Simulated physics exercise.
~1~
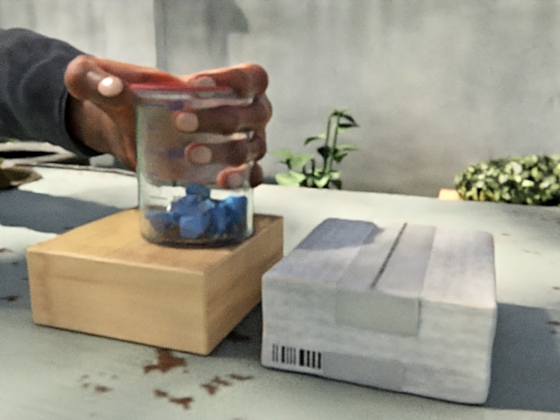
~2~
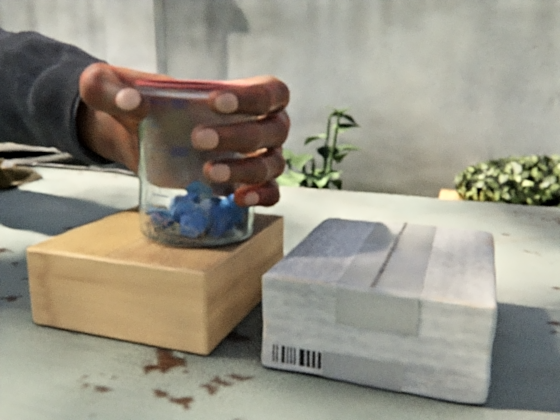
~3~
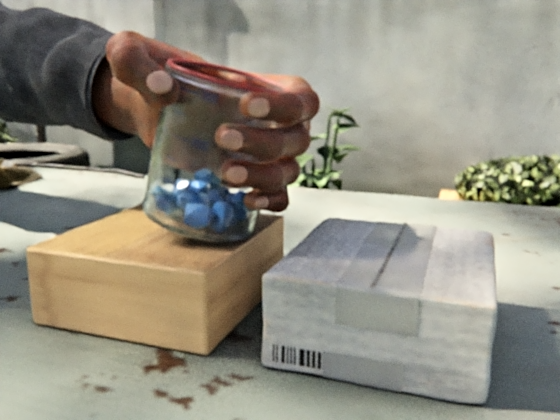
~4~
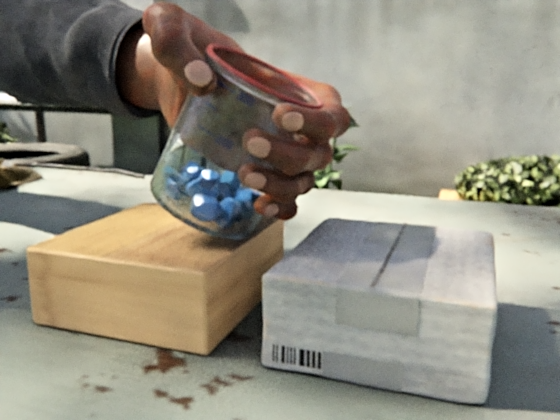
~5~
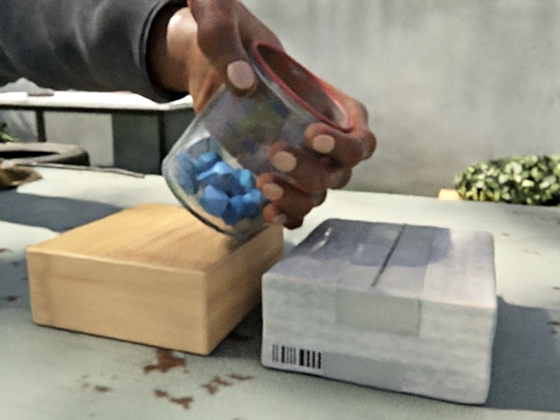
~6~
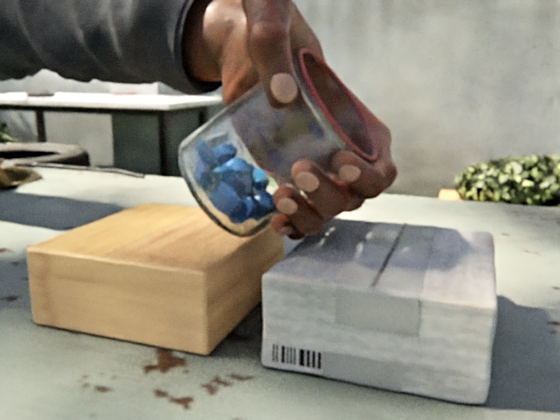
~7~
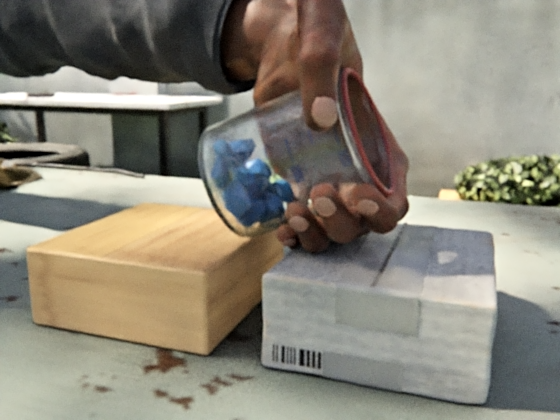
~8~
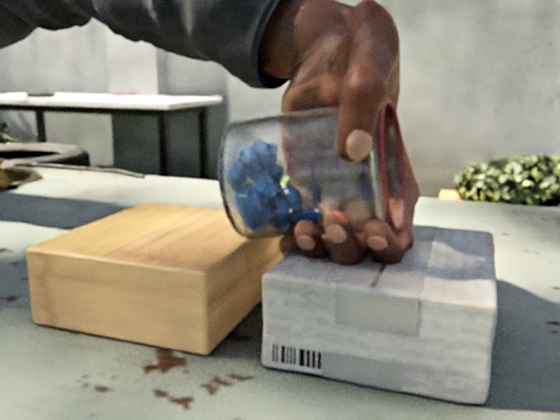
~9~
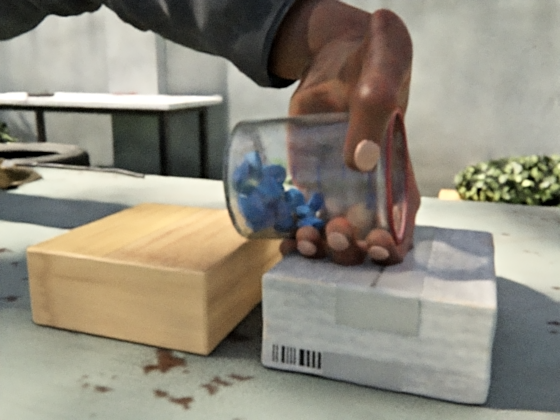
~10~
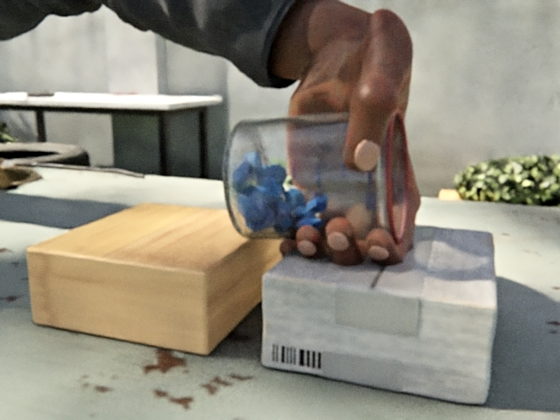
A hand lifted a clear jar of small blue pieces off a wooden block, tipping it steadily to the right, and laid it on its side against the pale box next to it, where it stayed held with all the pieces still inside.
